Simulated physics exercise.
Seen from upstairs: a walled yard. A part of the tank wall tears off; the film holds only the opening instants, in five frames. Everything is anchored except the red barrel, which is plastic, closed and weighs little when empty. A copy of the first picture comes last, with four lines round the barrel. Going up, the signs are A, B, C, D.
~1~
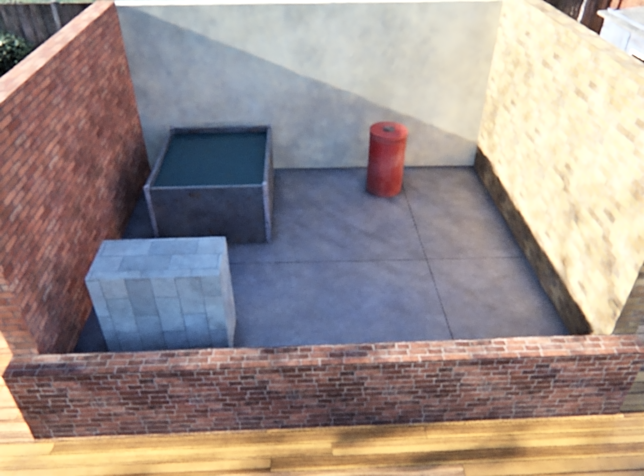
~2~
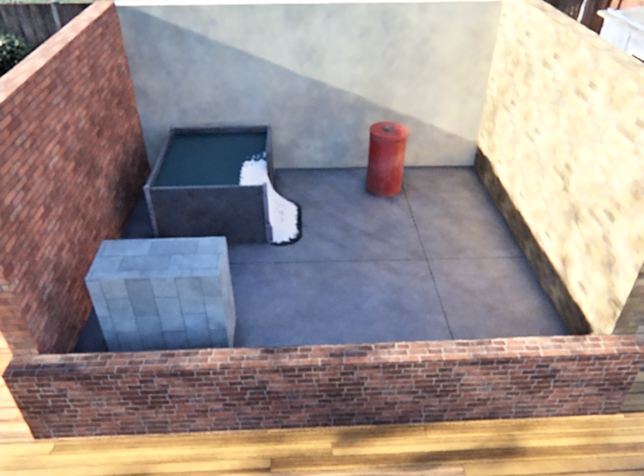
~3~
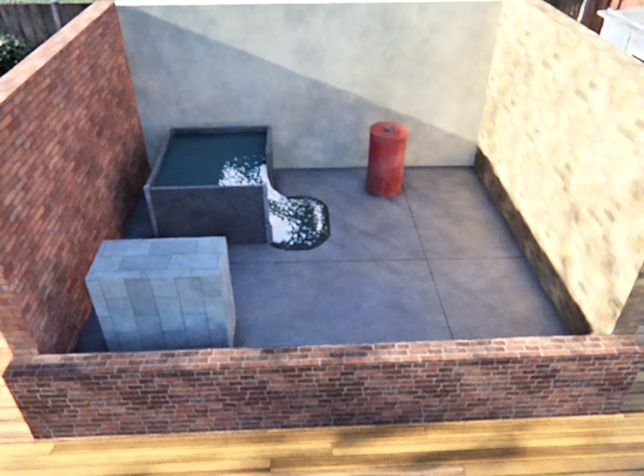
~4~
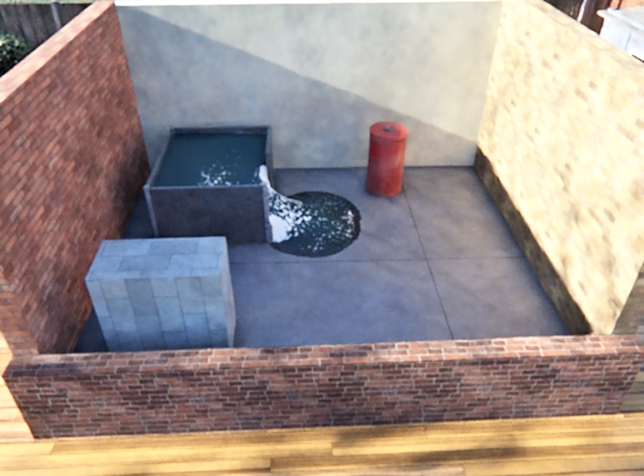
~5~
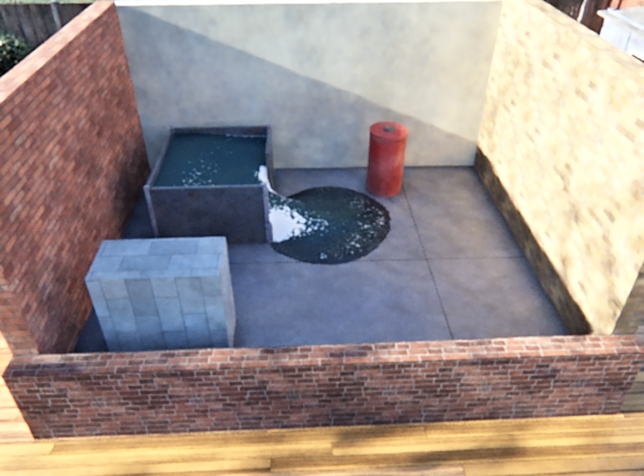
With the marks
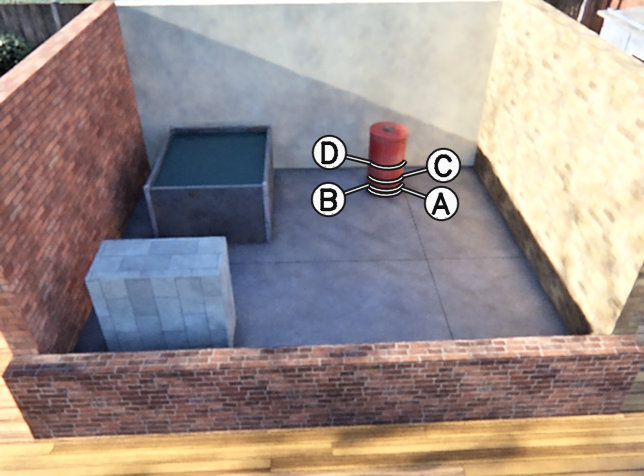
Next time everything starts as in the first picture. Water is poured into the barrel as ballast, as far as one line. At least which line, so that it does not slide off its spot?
The limit is C.
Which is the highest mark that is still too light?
B it is.
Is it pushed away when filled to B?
Yes, it does.
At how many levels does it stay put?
Two of them.
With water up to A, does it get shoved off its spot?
Yes, it does.
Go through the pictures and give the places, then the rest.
Lid of the red barrel at (388, 129); tank full, its middle at (215, 159), in the first frame.
In the second frame, 2 % of the ground under water, its edge towards the barrel at (290, 203).
In the third frame, 4 % of the ground under water, its edge towards the barrel at (317, 204).
In the fourth frame, 8 % of the ground under water, its edge towards the barrel at (338, 199).
Lid of the red barrel at (388, 129); 12 % of the ground under water, its edge towards the barrel at (365, 199), in the fifth frame.
In white, A at (386, 195); B at (387, 190); C at (387, 182); D at (389, 168); from the bottom up A, B, C, D.
With A, it is pushed about twice its own width away.
With B, it is pushed about twice its own width away.
With C, it shifts by a finger or two and stays.
With D, it does not move.
